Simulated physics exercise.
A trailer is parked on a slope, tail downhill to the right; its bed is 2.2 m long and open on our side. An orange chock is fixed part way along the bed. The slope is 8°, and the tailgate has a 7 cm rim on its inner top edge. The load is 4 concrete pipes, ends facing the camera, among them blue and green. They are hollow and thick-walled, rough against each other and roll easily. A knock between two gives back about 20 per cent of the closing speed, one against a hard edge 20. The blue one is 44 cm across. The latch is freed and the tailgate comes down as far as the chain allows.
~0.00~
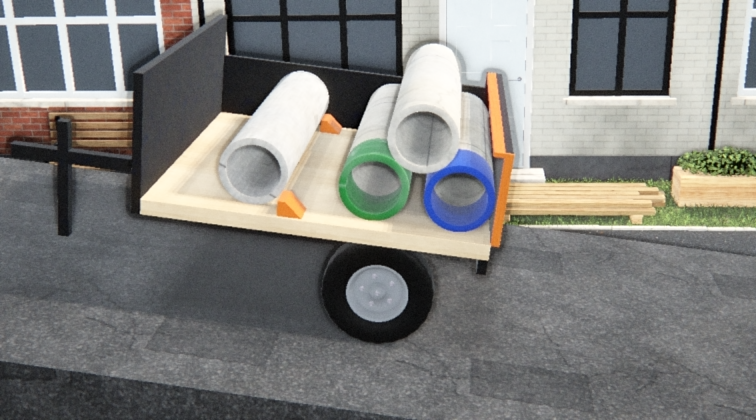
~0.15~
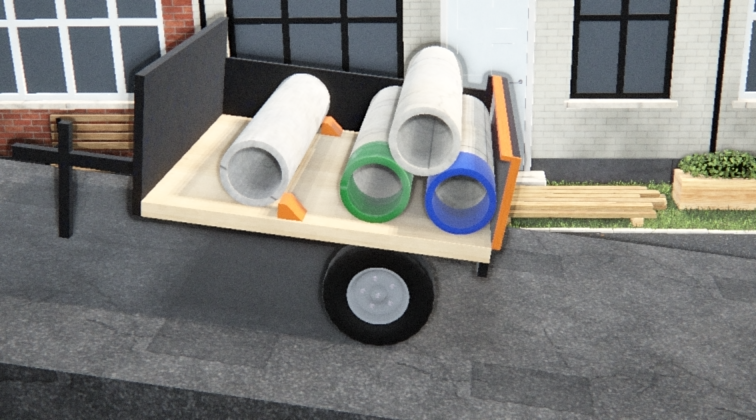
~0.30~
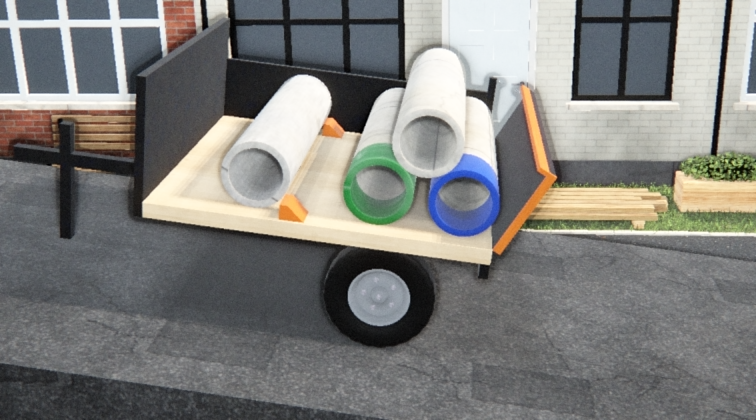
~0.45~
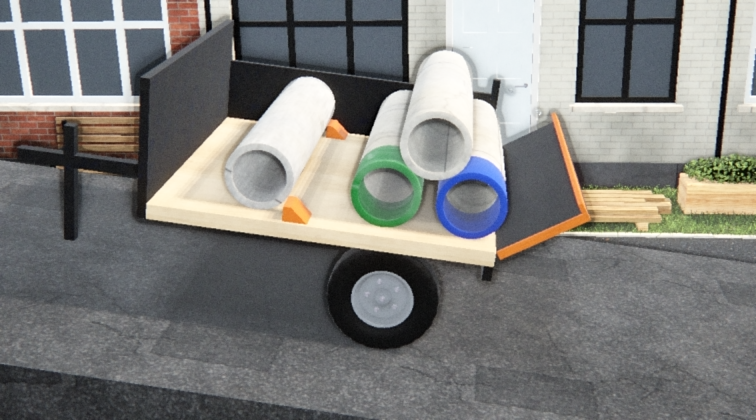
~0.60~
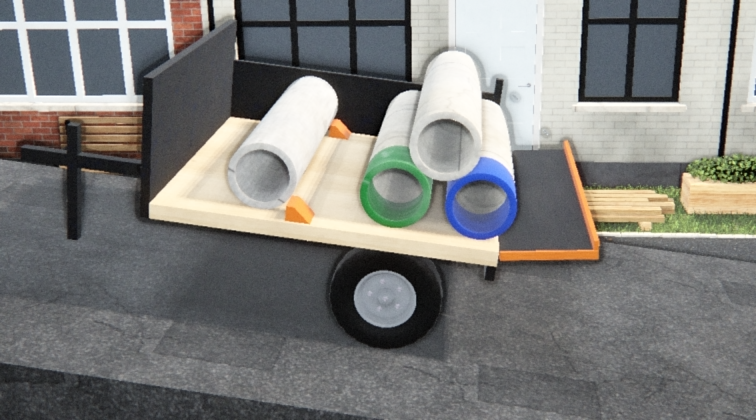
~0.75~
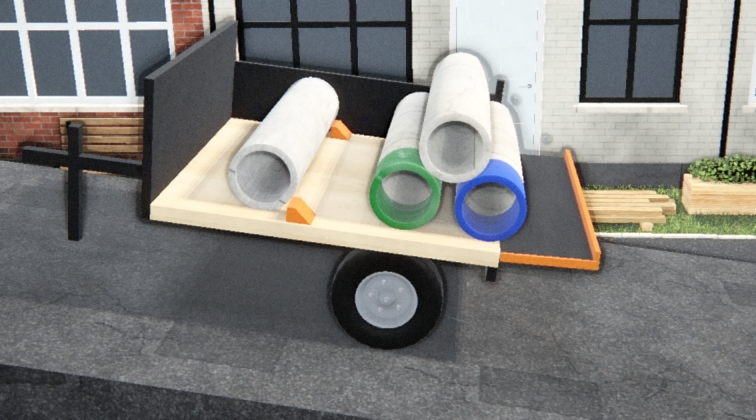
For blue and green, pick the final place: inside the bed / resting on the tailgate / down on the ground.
Blue finishes down on the ground, green finishes resting on the tailgate.
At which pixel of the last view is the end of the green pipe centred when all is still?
At about (569, 216).
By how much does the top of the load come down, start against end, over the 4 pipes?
Roughly 20 cm.
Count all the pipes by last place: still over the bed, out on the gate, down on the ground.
In that order: 1, 1, 2.
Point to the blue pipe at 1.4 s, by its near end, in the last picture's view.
Near (550, 215).
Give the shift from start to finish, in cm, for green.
Green 120.
By 1.1 s, blue is on the gate, 10 cm past the hinge, rolling right; green is on the bed, 45 cm short of the hinge, rolling right; 0 of 4 are out.
By 1.4 s, blue is on the gate, 30 cm past the hinge, rolling right; green is on the bed, 25 cm short of the hinge, rolling right; 0 of 4 are out.
By 1.8 s, blue is on the gate, 50 cm past the hinge, rolling right; green is on the bed, 5 cm short of the hinge, rolling right; 0 of 4 are out.
By 2.2 s, blue is dropping off the gate; green is on the gate, 20 cm past the hinge, rolling right; 1 of 4 is out.
Finally (7.0 s), blue is off the vehicle; green is on the gate, 40 cm past the hinge; 2 of 4 are out.
